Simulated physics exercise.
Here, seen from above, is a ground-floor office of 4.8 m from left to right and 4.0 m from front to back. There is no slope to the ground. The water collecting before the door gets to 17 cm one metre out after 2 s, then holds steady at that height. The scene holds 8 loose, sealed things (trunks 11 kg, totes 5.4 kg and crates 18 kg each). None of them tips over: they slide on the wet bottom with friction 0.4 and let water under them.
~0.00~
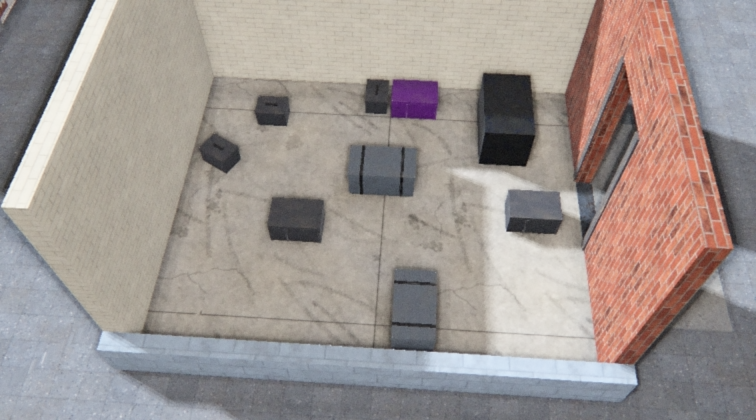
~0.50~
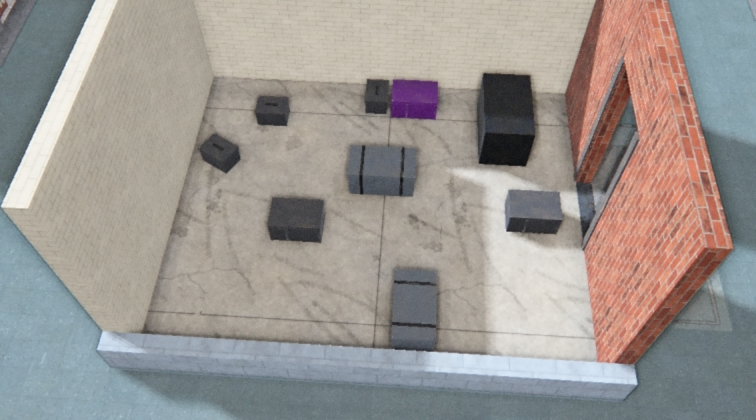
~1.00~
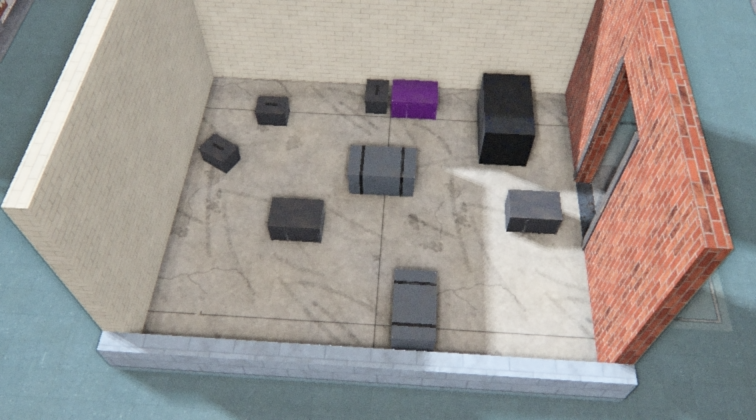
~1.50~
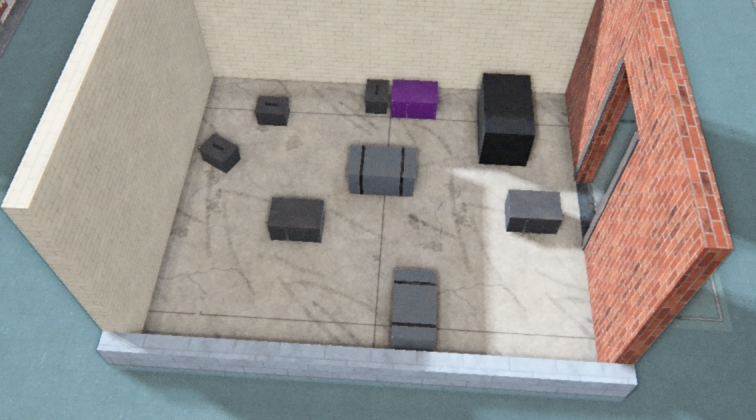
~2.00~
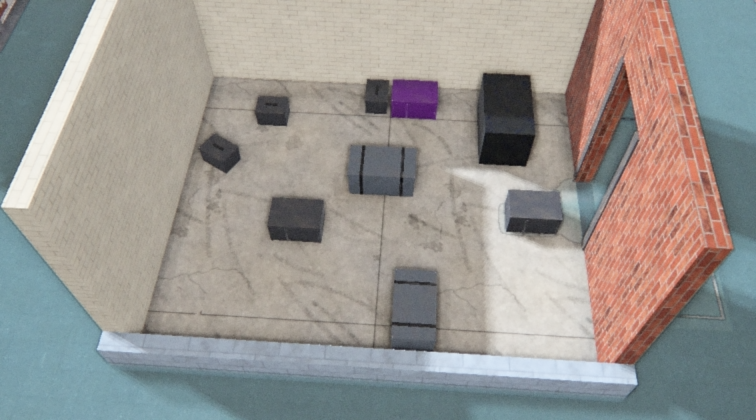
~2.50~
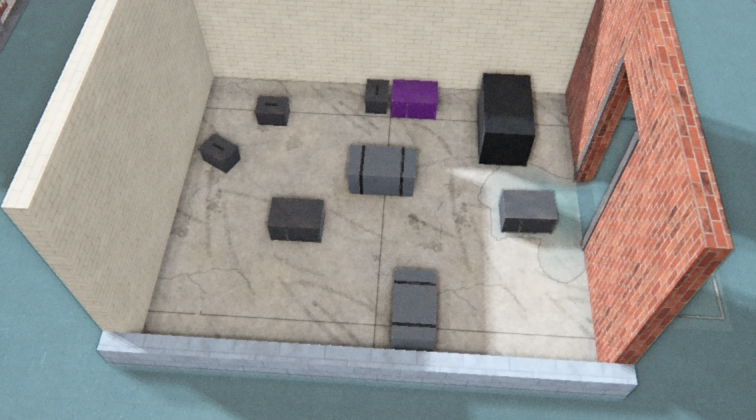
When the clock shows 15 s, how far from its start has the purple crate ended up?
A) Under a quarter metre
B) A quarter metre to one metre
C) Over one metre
(A) Under a quarter metre.
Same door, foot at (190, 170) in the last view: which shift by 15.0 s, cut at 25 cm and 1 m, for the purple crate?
Result for the purple crate: Moderate displacement.
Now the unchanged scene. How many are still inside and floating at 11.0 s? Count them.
At that instant the tally stands at 5.
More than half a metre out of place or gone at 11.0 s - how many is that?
3.
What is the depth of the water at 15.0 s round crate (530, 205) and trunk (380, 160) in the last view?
Depths: Near 6 cm, then near 9 cm.
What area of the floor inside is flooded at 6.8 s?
Somewhere about 16 m2, give or take.
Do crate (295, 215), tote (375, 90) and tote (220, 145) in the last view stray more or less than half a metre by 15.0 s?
Result, in order: Not bigger / not bigger / not bigger.
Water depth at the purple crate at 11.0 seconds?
Roughly 4 cm deep.
After 3.5 s the purple crate is near (415, 91), 0.0 m from its start, aground; 0 afloat.
After 6.8 s the purple crate is near (415, 91), 0.0 m from its start, aground; 1 afloat.
After 11.0 s the purple crate is near (415, 91), 0.0 m from its start, aground; 5 afloat.
After 15.0 s the purple crate is near (415, 91), 0.0 m from its start, aground; 5 afloat.
